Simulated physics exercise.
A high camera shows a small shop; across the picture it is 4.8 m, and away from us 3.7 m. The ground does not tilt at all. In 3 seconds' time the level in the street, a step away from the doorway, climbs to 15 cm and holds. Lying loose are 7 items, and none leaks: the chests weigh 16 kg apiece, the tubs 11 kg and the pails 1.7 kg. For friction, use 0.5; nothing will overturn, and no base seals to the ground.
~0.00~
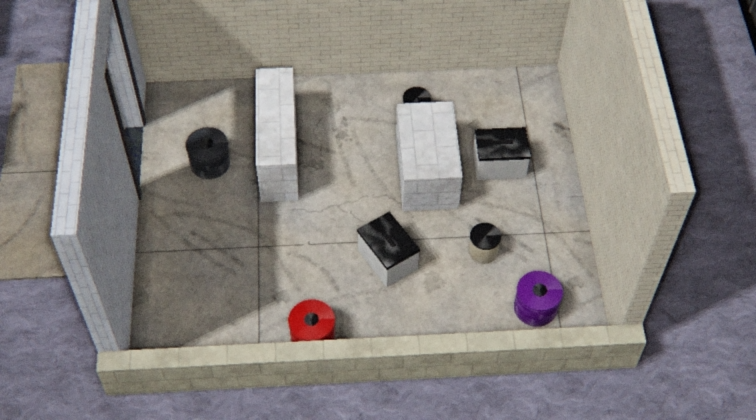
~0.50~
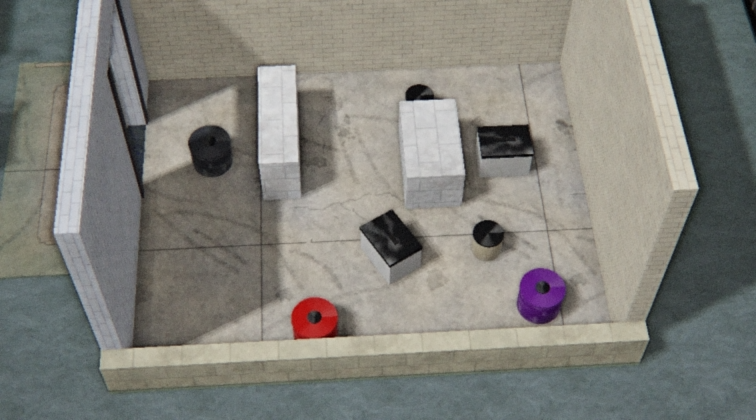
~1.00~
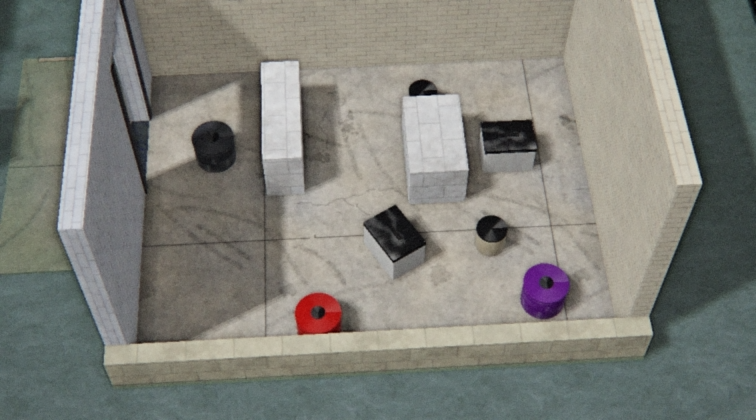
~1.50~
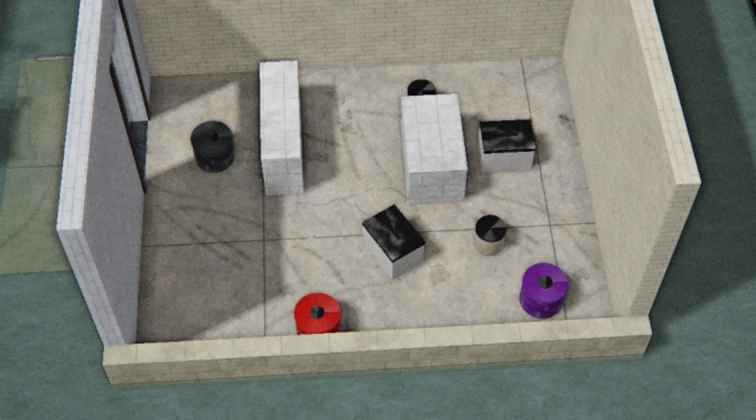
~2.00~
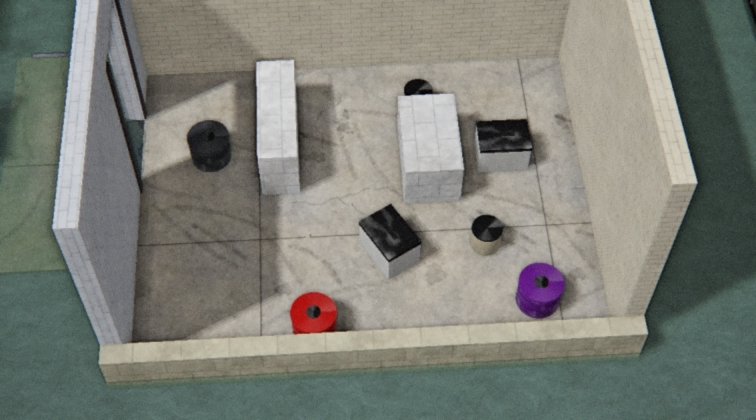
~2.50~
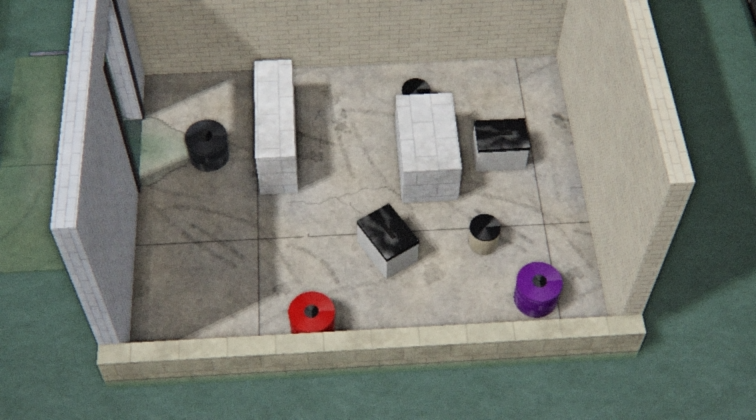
A small walled shop with a pale stone floor is seen from a high camera, with a doorway on the left. A red tub sits at the front, a purple one at front right, a dark one at left, with white blocks, black-topped boxes and small pails between. The camera wavers slightly as ground outside turns from grey to green and a faint greenish patch appears inside the doorway; the objects stay put.
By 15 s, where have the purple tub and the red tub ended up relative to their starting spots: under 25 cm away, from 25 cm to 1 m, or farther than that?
Purple tub: Under 25 cm; red tub: From 25 cm to 1 m.
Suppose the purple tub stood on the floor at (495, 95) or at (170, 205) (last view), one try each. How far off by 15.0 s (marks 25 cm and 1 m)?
Respectively, it sits tight and sits tight.
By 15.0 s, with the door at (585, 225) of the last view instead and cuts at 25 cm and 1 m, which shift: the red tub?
Well, the red tub scoots a little.
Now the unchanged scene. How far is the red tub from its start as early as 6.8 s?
I'd put it at around 0 cm.
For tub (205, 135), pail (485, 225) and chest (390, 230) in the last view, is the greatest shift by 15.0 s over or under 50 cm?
Going one by one, I get beyond, beyond and below.
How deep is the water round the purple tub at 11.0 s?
I'd put it at about 2 cm.
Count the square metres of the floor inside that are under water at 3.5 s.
Somewhere around 2.0 m2, roughly.
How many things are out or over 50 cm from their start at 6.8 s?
That would be 2.
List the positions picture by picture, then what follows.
The purple tub at (540, 290) rests on the ground; the red tub at (311, 320) rests on the ground; water covers 0.0 m2; 0 of 7 have shifted, in the first frame.
The purple tub at (543, 288), on the bottom; the red tub at (314, 317), on the bottom; 0.0 m2 under water; 0 of 7 have shifted, in the second frame.
The purple tub at (546, 283), on the bottom; the red tub at (318, 313) rests on the ground; water covers 0.0 m2; 0 of 7 have shifted, in the third frame.
The purple tub at (545, 282) rests on the ground; the red tub at (317, 313), on the bottom; water covers 0.0 m2; 0 of 7 have shifted, in the fourth frame.
The purple tub at (542, 282), on the bottom; the red tub at (313, 312), on the bottom; 0.0 m2 under water; 0 of 7 have shifted, in the fifth frame.
The purple tub at (540, 281) rests on the ground; the red tub at (311, 312), on the bottom; 0.3 m2 under water; 0 of 7 have shifted, in the sixth frame.
After 3.5 s the purple tub is near (540, 281), 0.0 m from its start, aground; the red tub is near (311, 312), 0.0 m from its start, aground; 0 afloat.
After 6.8 s the purple tub is near (540, 281), 0.0 m from its start, aground; the red tub is near (311, 312), 0.0 m from its start, aground; 0 afloat.
After 11.0 s the purple tub is near (540, 281), 0.0 m from its start, aground; the red tub is near (311, 312), 0.0 m from its start, aground; 1 afloat.
After 15.0 s the purple tub is near (541, 280), 0.0 m from its start, aground; the red tub is near (348, 298), 0.4 m from its start, afloat; 4 afloat.
